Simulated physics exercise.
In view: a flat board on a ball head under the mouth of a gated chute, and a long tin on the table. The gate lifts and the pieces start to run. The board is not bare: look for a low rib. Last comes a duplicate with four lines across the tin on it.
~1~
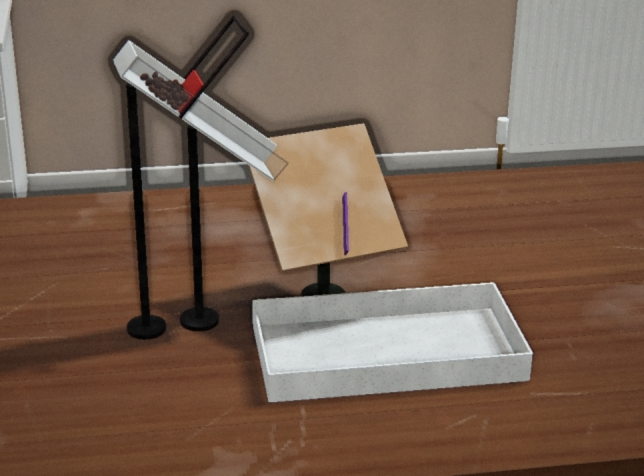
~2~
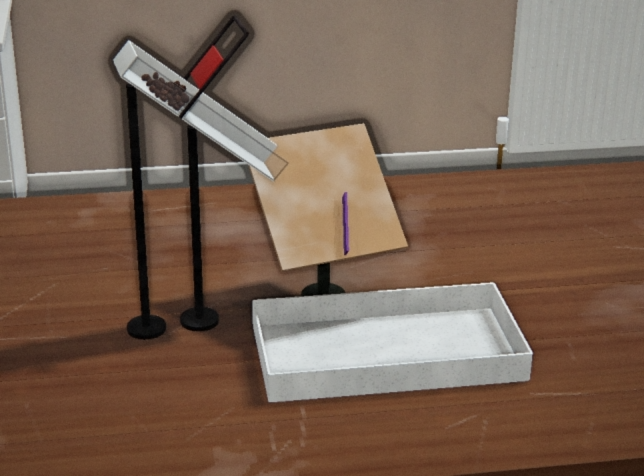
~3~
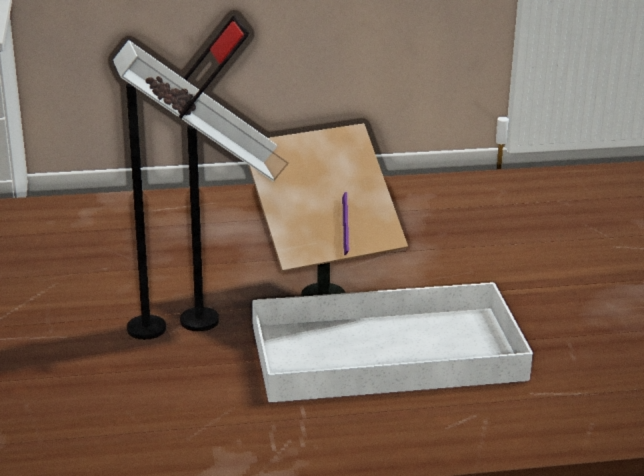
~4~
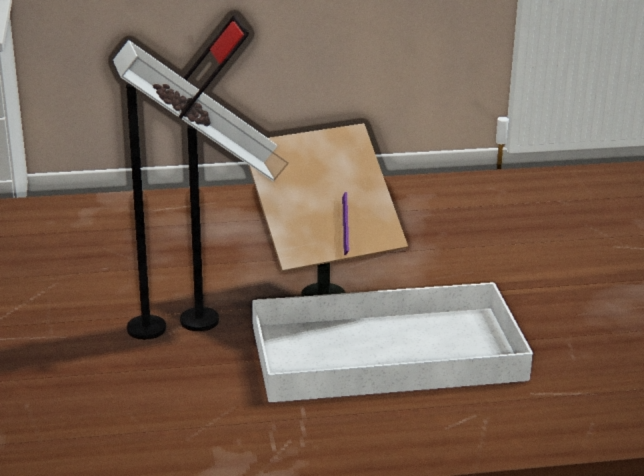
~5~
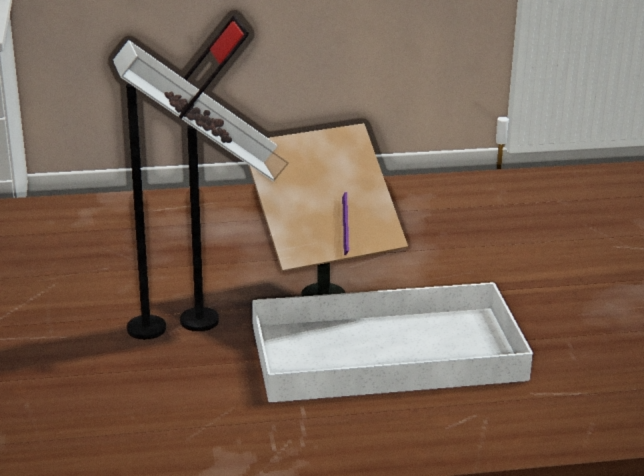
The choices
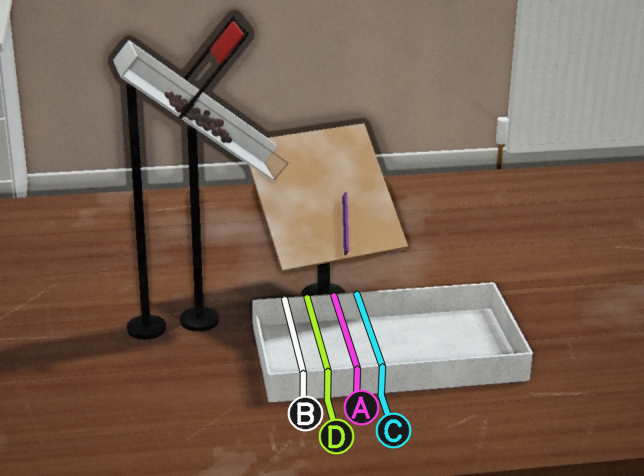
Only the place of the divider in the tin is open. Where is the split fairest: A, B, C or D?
A works best here.
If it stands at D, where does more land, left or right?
Right.
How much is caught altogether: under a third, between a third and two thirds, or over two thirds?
It is over two thirds.
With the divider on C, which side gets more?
More lands on the left.
On the marked copy, line A crosses the front rim at (357, 367); line B crosses the front rim at (303, 371); line C crosses the front rim at (382, 365); line D crosses the front rim at (327, 369).
With A, of what is caught, close to half on the left of the divider, close to half on the right.
With B, of what is caught, none at all on the left of the divider, the whole lot on the right.
With C, of what is caught, all but a few on the left of the divider, only a few on the right.
With D, of what is caught, only a few on the left of the divider, all but a few on the right.
